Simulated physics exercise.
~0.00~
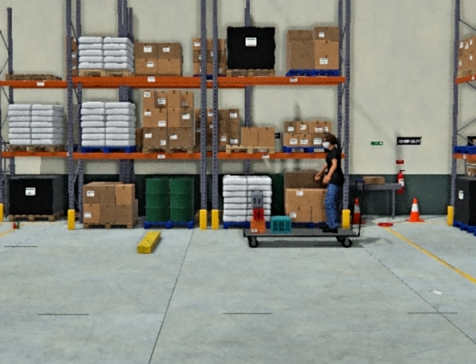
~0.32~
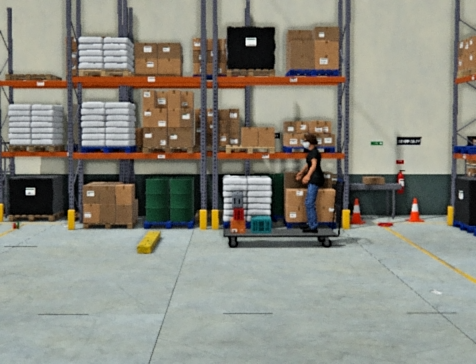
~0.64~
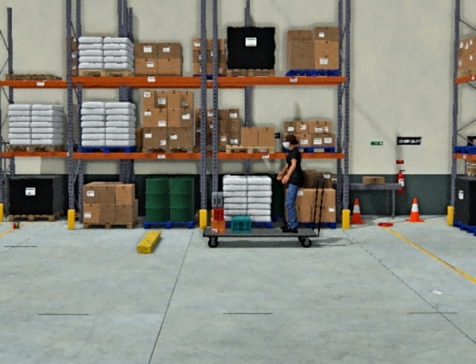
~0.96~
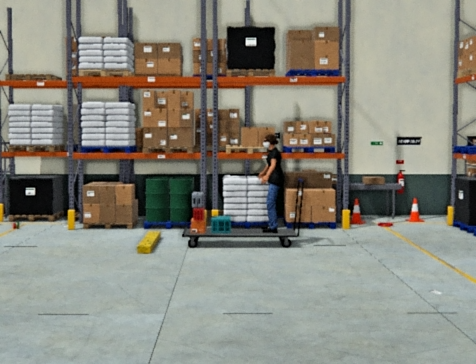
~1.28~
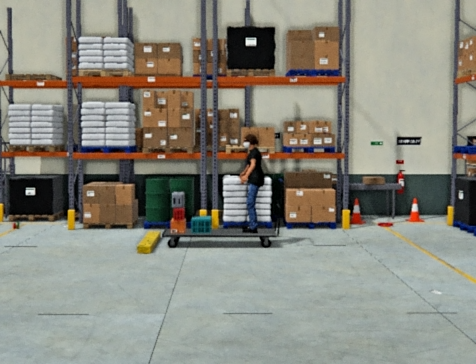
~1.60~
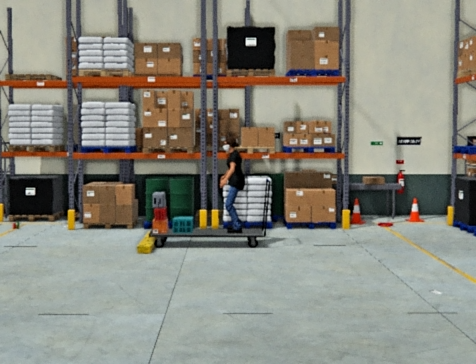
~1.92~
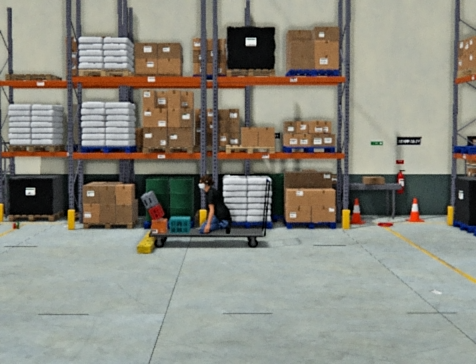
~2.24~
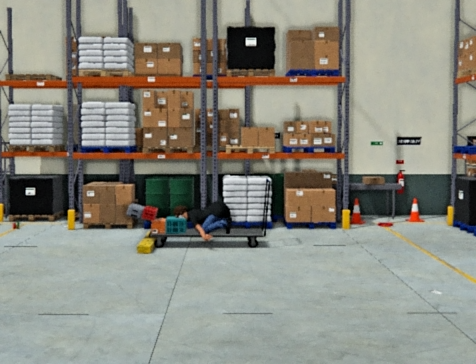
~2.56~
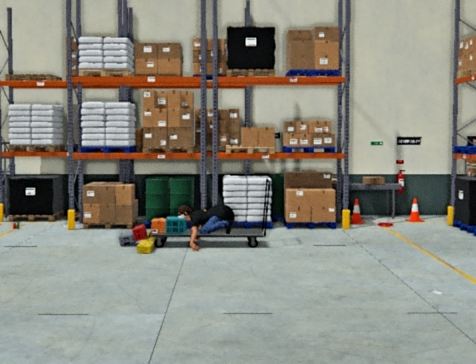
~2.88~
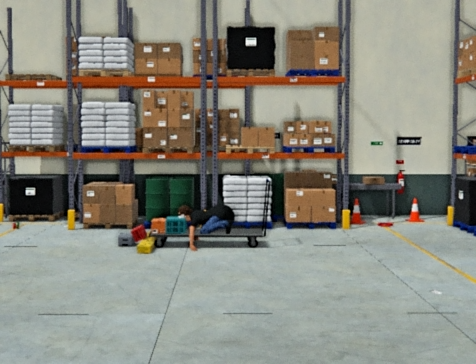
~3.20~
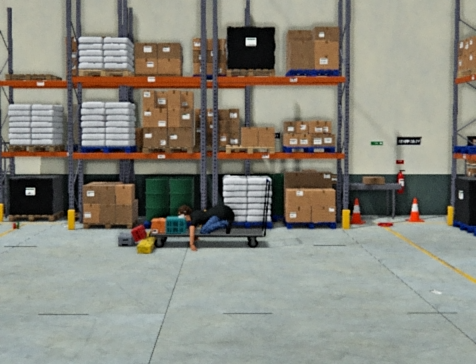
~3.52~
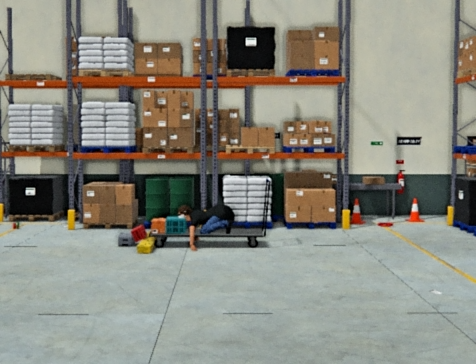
The video shows a person standing on a goods trolley rolling left through a warehouse until it stops at a yellow kerb. The rider falls forward onto the deck, while a red crate and a suitcase topple over the front to the floor; a teal crate stays aboard.
